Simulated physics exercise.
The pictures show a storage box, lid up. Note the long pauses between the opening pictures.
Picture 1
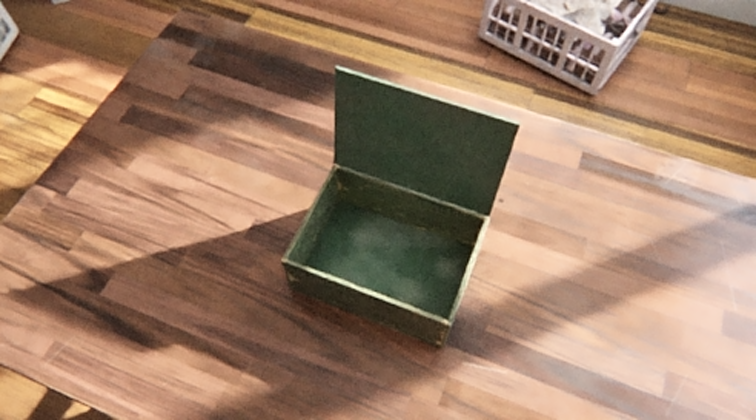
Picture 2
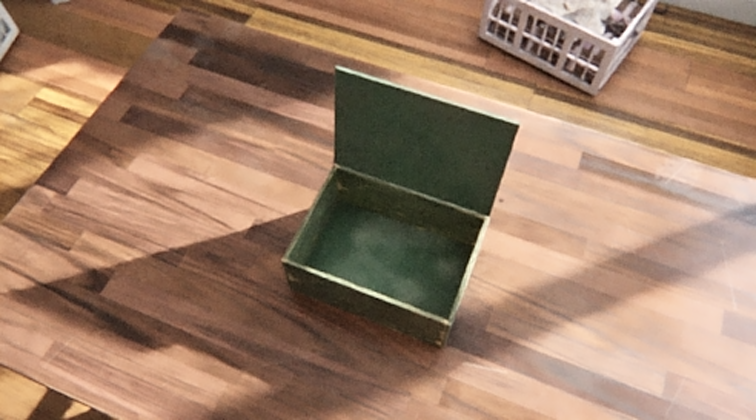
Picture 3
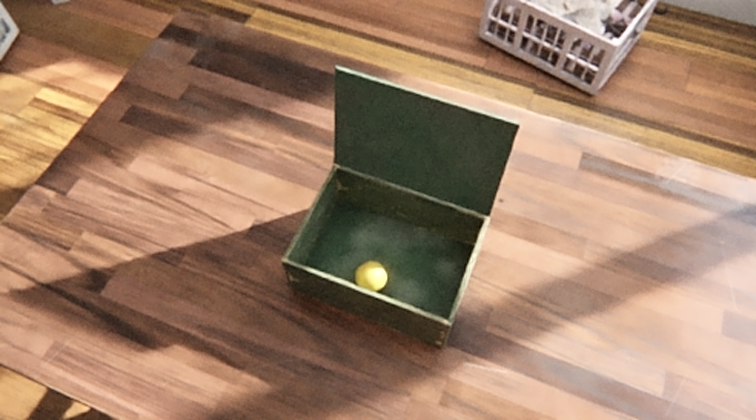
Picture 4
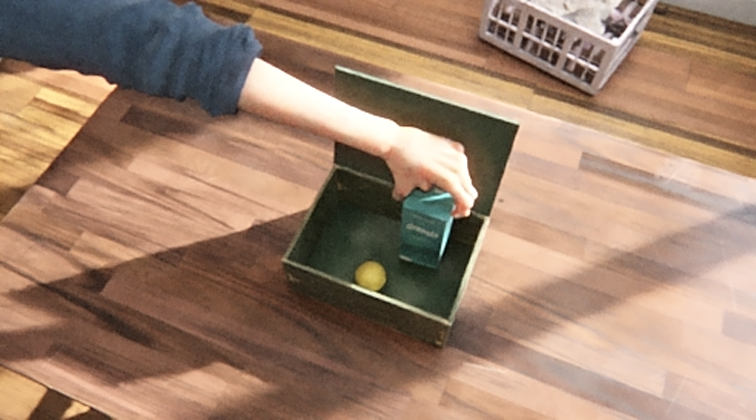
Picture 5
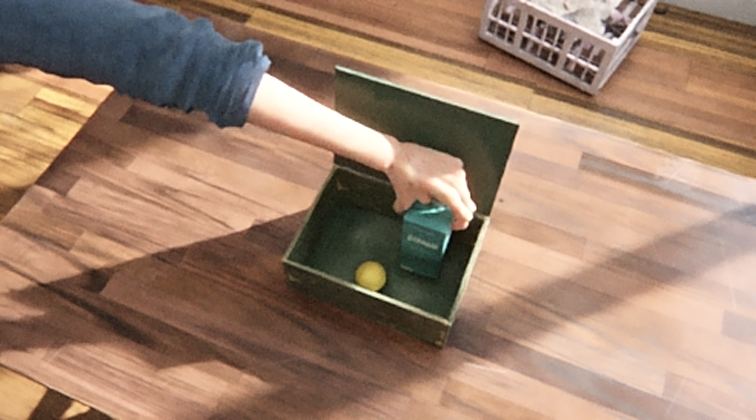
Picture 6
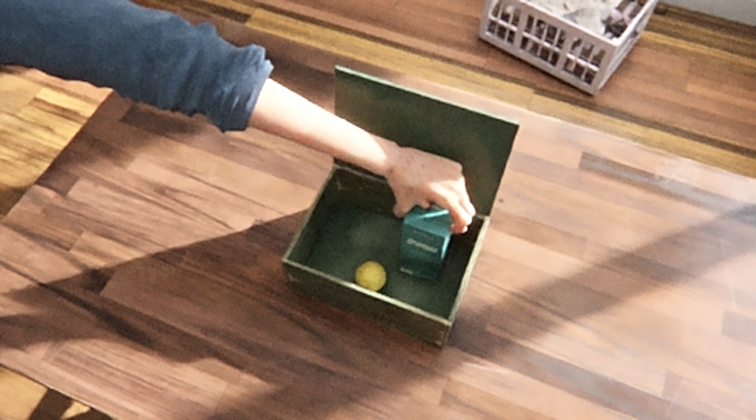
On a sunlit wooden surface, an open green box with its lid raised sits empty, and then a yellow lemon is inside it. An arm in a blue sleeve reaches in from the left, holding a turquoise carton above the box's right side, and lowers it slightly into the box, still gripping it.
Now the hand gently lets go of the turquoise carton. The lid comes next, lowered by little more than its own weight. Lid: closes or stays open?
Stays open.
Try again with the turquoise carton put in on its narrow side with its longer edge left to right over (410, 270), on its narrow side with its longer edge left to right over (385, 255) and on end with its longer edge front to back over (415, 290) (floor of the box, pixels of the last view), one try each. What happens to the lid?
In the first case it closes; in the second case it closes; in the third case it stays ajar.
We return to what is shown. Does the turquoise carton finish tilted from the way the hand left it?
After all that, it finishes out of line.
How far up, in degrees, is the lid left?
The lid sits around 20° above the rim.
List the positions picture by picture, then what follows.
In the first frame, the last thing is not in view yet.
In the second frame, the last thing is not in view yet.
In the third frame, the last thing is not in view yet; yellow lemon (371, 277).
In the fourth frame, still above its spot; turquoise carton (428, 223); yellow lemon (371, 277).
In the fifth frame, still above its spot; turquoise carton (428, 234); yellow lemon (371, 277).
In the sixth frame, put in, still held; turquoise carton (427, 238); yellow lemon (371, 277).
Then, 1.10 s after the last picture, lid starting down.
Then, 2.00 s after the last picture, lid 59° above the rim; turquoise carton tipped 3° from how it was near (426, 241).
Then, 3.00 s after the last picture, lid 38° above the rim; turquoise carton tipped 21° from how it was near (421, 254).
Then, 3.30 s after the last picture, lid 22° above the rim; turquoise carton tipped 42° from how it was near (414, 271).
At rest, lid 22° above the rim; tipped over in the box, turquoise carton; yellow lemon in place. Seen from the same camera at the end, turquoise carton near (414, 271).
